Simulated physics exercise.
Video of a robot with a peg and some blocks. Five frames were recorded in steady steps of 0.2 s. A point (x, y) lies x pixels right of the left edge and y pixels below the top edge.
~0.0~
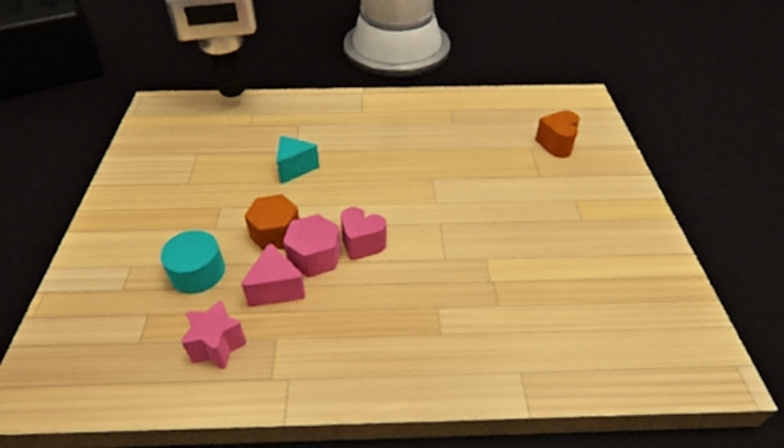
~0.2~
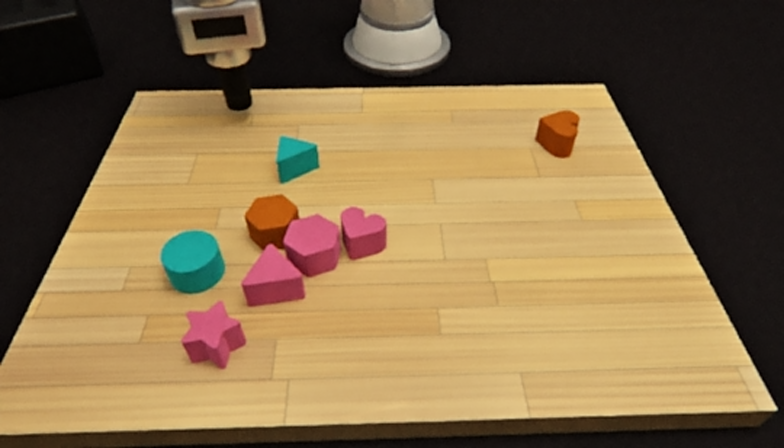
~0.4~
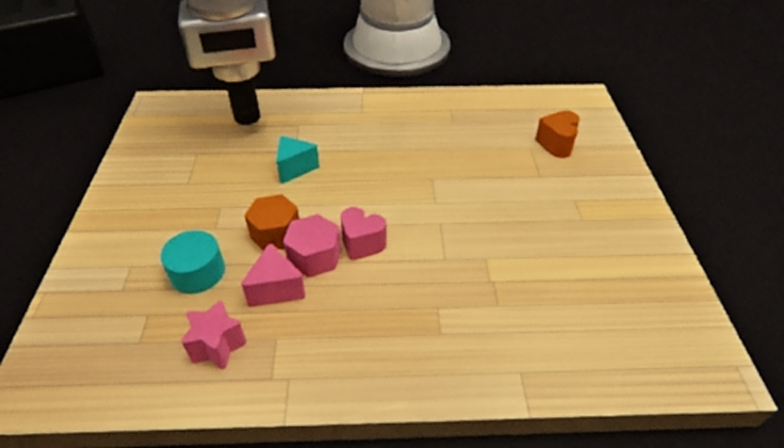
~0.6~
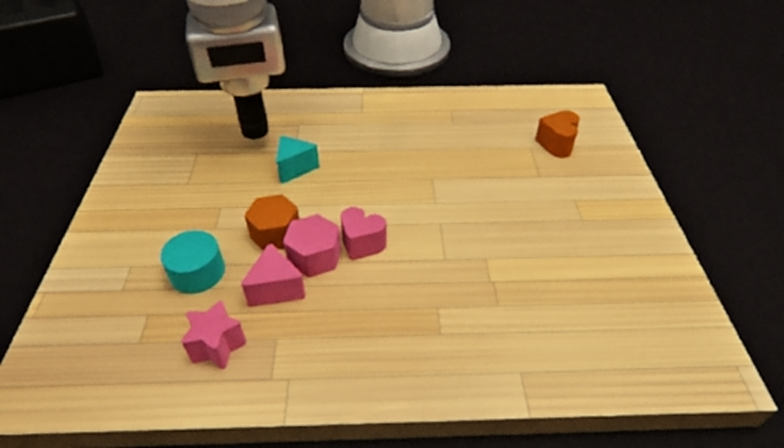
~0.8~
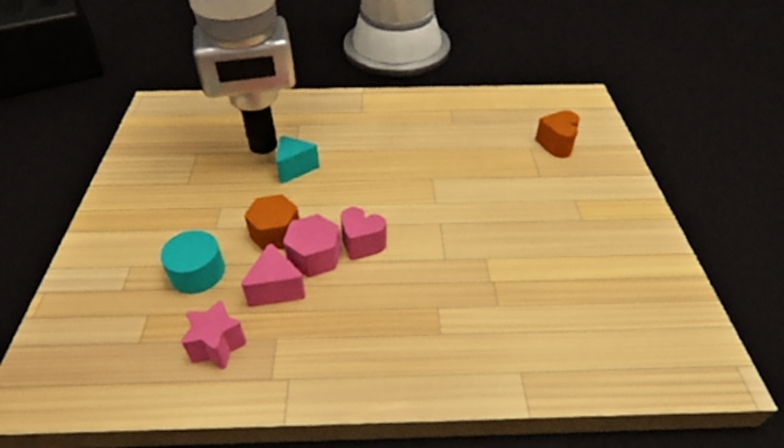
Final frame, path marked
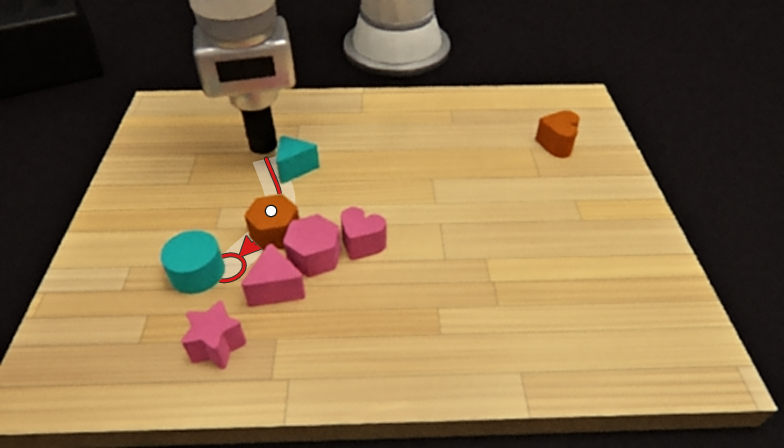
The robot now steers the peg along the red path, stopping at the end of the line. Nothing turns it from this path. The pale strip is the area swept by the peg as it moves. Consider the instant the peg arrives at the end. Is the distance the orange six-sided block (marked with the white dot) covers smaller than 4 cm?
Final answer: No.
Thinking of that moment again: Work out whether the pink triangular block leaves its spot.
Shifted out of place.
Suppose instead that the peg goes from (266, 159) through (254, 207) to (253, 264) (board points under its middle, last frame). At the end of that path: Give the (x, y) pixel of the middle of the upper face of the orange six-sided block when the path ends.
I'd guess (288, 246).
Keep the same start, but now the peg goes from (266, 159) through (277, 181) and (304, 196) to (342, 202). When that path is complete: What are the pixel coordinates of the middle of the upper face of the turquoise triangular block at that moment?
(309, 152)
The drawn path runs from (266, 159) over (279, 191) and (268, 229) to (227, 268); the dot is on the orange six-sided block.
On the path given first. One third of the way, peg at (277, 179); turquoise triangular block at (299, 150), turned 15° anticlockwise.
Two thirds of the way, peg at (264, 218); orange six-sided block at (259, 238); pink triangular block at (271, 279); turquoise triangular block at (299, 150), turned 15° anticlockwise; pink six-sided block at (314, 237).
At the end, peg at (223, 255); turquoise circular block at (173, 258); orange six-sided block at (243, 273), turned 60° anticlockwise; pink triangular block at (277, 301); turquoise triangular block at (299, 150), turned 15° anticlockwise; pink six-sided block at (314, 237).
